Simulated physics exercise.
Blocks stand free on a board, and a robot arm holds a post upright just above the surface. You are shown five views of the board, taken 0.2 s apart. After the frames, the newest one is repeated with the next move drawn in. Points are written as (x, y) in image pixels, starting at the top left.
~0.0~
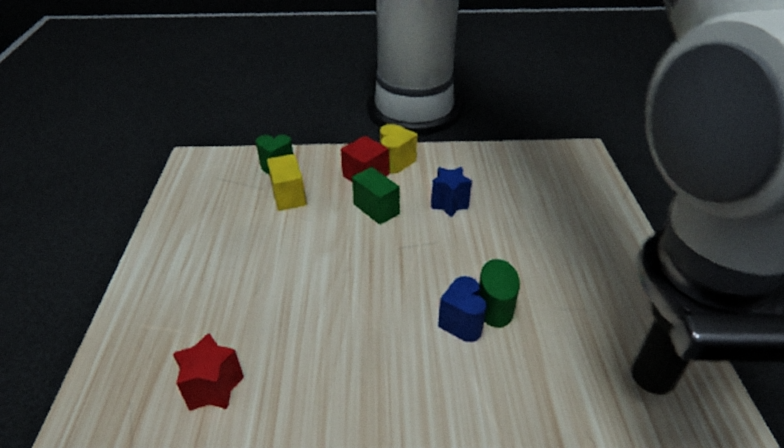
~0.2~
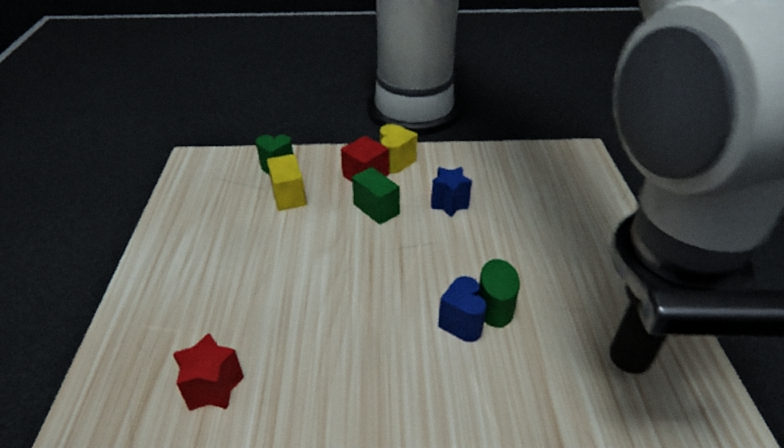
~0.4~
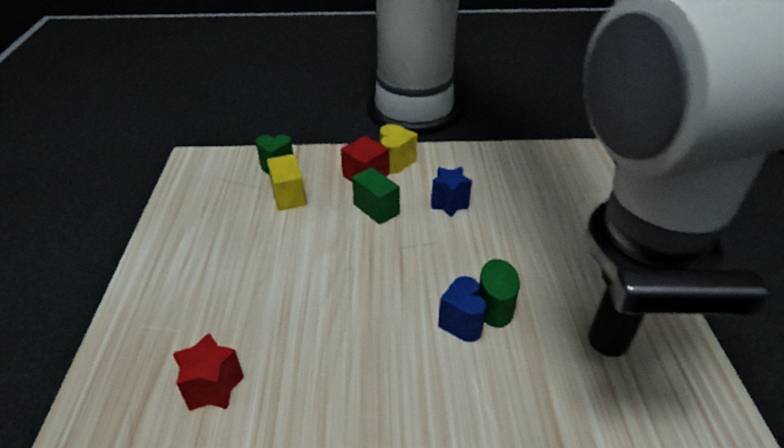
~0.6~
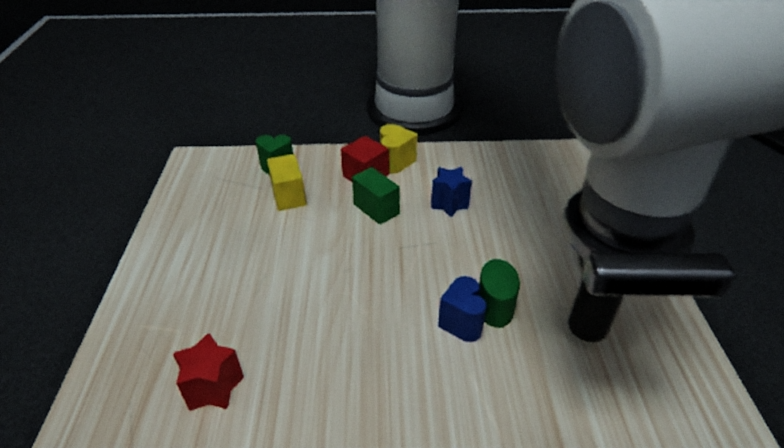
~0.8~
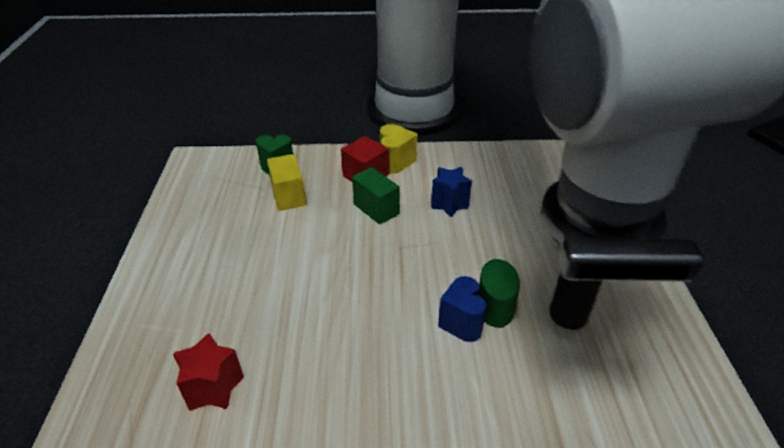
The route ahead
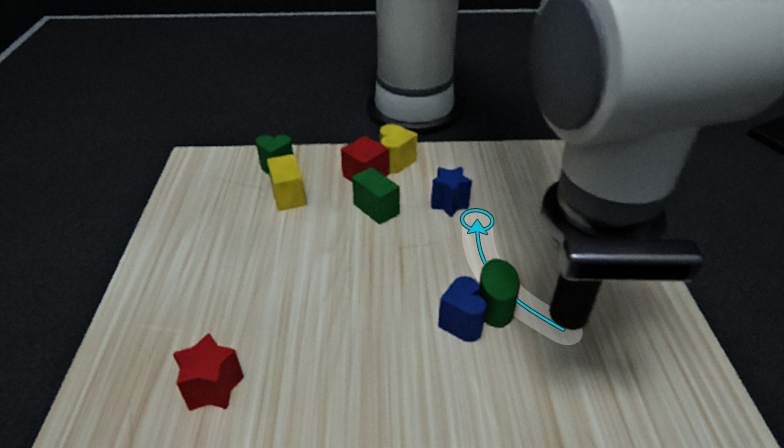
A robot arm holding a dark upright post moves steadily left and slightly away from the viewer over a wooden board, nearing the green elliptical block beside a blue heart block, while all the scattered colored blocks remain still.
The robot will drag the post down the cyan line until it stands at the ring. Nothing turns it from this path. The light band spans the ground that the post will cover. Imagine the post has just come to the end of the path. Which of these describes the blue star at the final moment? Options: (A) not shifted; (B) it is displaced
A: Not shifted.
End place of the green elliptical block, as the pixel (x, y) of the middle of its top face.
The centre of its top will be at (470, 264).
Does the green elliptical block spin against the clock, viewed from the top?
Yes - that is the case.
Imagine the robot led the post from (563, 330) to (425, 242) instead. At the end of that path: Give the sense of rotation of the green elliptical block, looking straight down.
Viewed from overhead, the green elliptical block winds up turned anticlockwise.
The drawn path runs from (563, 330) via (511, 296) and (482, 257), ending at (477, 220).
On the path given first. One third of the way, post (514, 282); blue heart block (459, 294), turned 20° anticlockwise; green elliptical block (479, 269), turned 25° anticlockwise.
Two thirds of the way, post (484, 243); blue heart block (458, 294), turned 25° anticlockwise; green elliptical block (470, 264), turned 50° anticlockwise.
At the end, post (479, 207); blue star not moved; blue heart block (458, 294), turned 25° anticlockwise; green elliptical block (470, 264), turned 50° anticlockwise.
